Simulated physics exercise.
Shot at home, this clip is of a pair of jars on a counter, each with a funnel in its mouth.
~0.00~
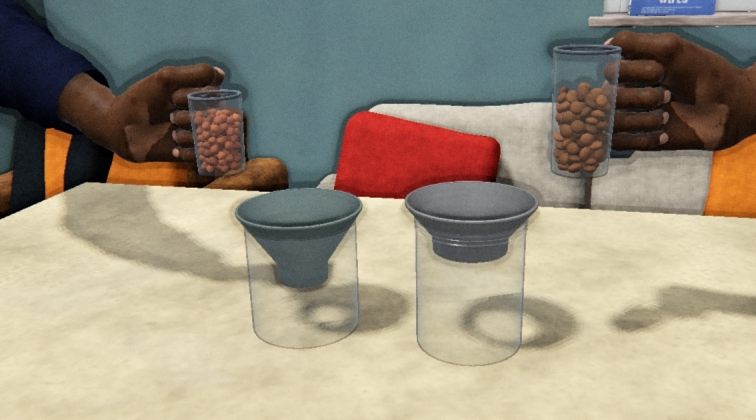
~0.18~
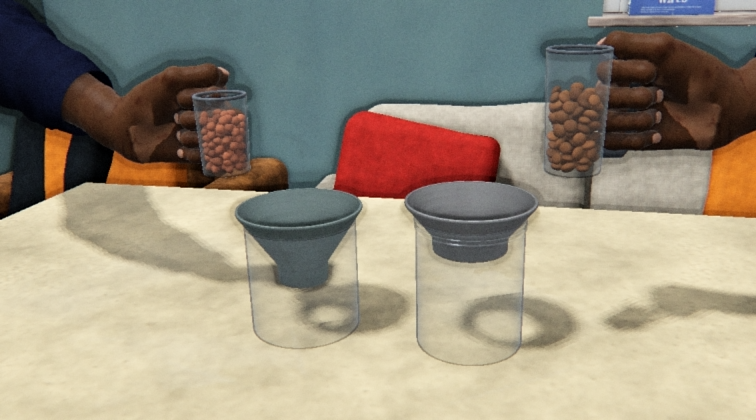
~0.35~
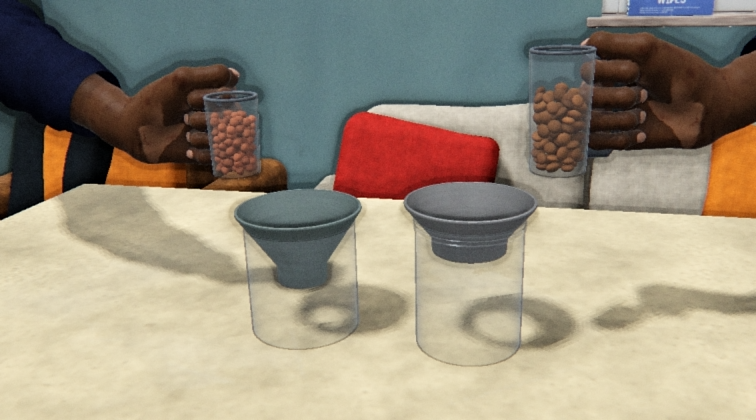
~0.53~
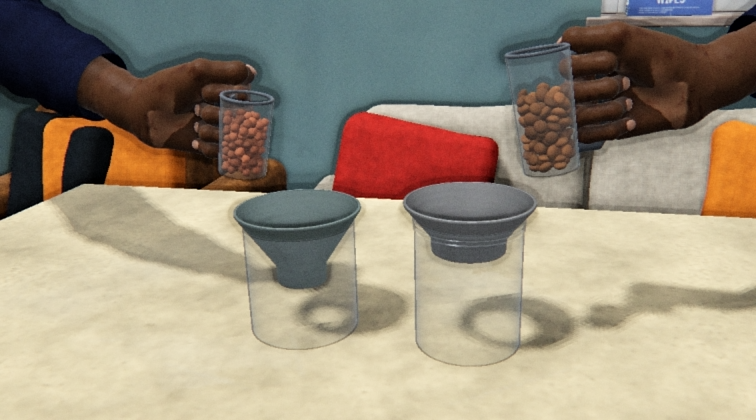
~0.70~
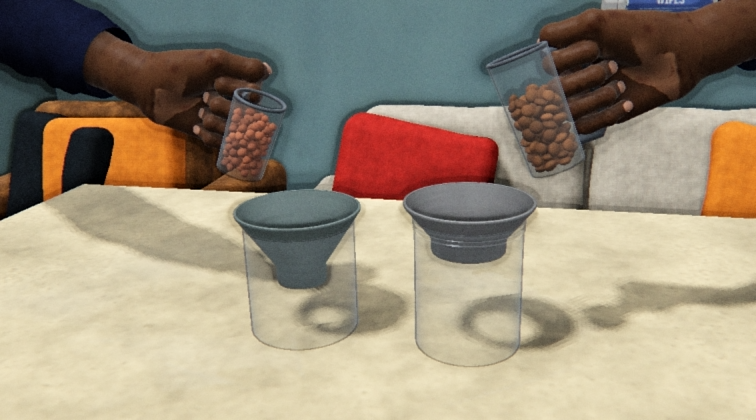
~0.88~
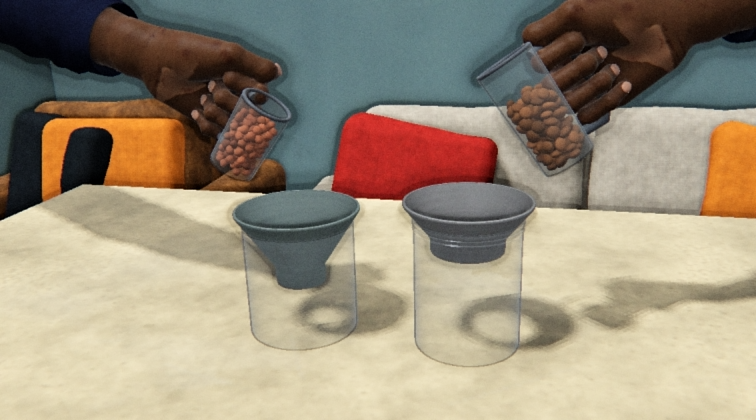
The clip shows two hands holding clear cups of small reddish and brown pieces behind two funnel-topped jars on a counter; the hands move the cups inward, then tilt them progressively toward each other above the counter.
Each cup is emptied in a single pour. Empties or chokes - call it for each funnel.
Left: Empties, right: Empties.
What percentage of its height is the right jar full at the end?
15 %, roughly.
After 1.27 s, left, all still in the cup; right, all still in the cup.
After 1.69 s, left, nearly all still in the cup, a stray few in or over the funnel; right, all still in the cup.
After 2.18 s, left, about a quarter still in the cup, about half in or over the funnel, about a third down in the jar; right, about a third still in the cup, about a third in or over the funnel, about a third down in the jar.
At rest (2.9 s), left, all down in the jar; right, all down in the jar.
